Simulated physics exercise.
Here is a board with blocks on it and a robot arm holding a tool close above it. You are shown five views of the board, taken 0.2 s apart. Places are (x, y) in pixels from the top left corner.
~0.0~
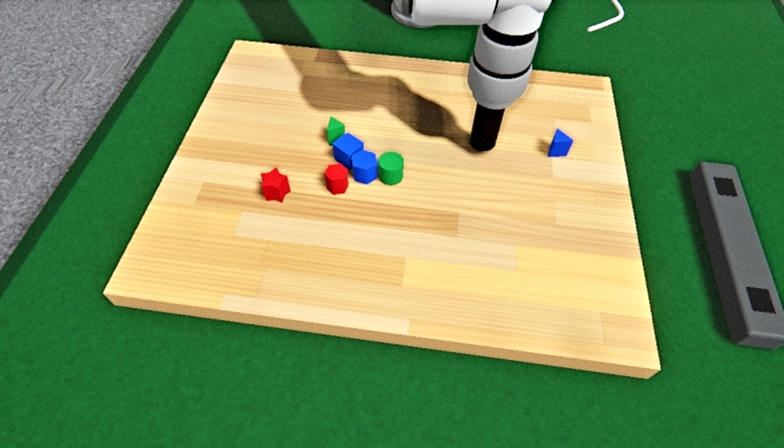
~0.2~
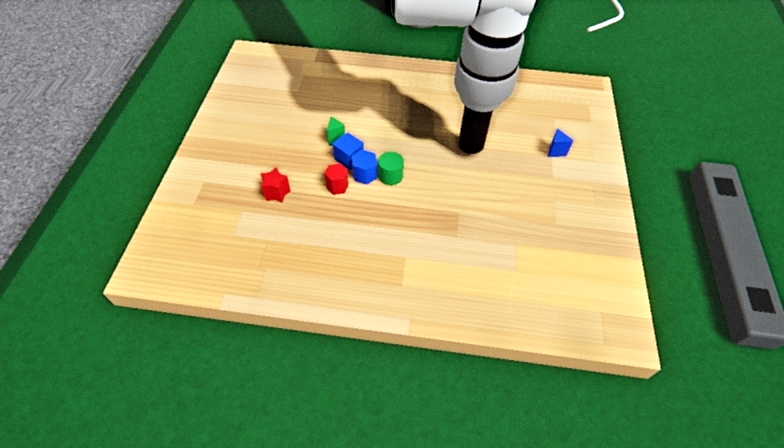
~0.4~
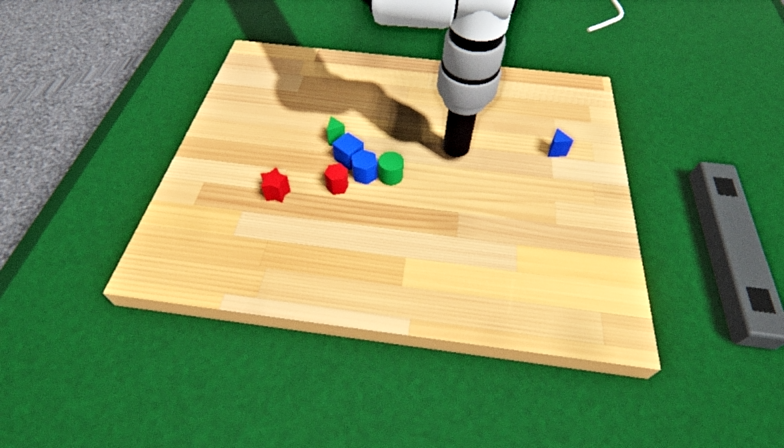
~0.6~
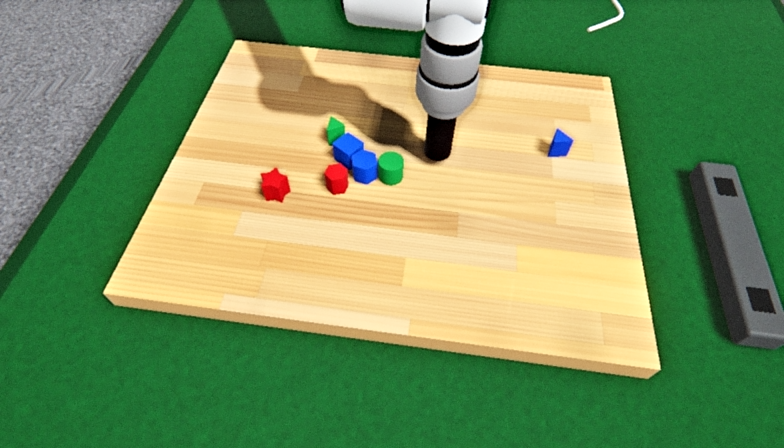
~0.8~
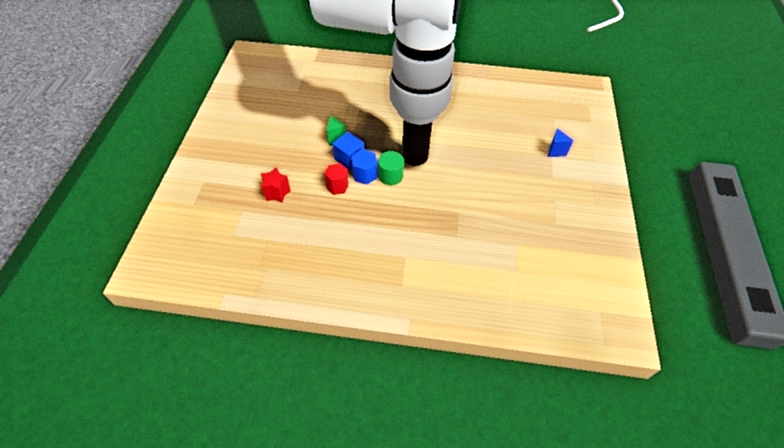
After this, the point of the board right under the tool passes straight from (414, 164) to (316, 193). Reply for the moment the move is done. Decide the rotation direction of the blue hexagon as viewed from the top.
The block turns clockwise.
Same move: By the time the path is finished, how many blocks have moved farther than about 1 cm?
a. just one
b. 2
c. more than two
The one that fits is c, more than two.
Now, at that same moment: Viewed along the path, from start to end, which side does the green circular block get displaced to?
Side: Left.
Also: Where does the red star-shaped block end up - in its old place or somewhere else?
It is moved off its spot.
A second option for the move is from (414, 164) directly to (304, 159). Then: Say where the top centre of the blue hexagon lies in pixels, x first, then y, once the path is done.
So, by the moment the path ends, you'll find the top centre of the blue hexagon at (348, 165).
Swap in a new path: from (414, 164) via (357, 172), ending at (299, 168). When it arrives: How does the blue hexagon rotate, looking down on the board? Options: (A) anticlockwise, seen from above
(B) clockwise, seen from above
Option A.
On the path given first. One third of the way, tool (382, 167); red hexagon (332, 172); blue hexagon (353, 163), turned 45° clockwise; green circular block (371, 177).
Two thirds of the way, tool (349, 176); red hexagon (302, 176), turned 65° anticlockwise; blue four-sided block (346, 142), turned 15° clockwise; blue hexagon (322, 165), turned 85° clockwise; green circular block (354, 190).
At the end, tool (315, 186); red star-shaped block (259, 183), turned 35° clockwise; red hexagon (281, 180), turned 135° anticlockwise; blue four-sided block (346, 142), turned 15° clockwise; blue hexagon (295, 164), turned 120° clockwise; green circular block (353, 190).
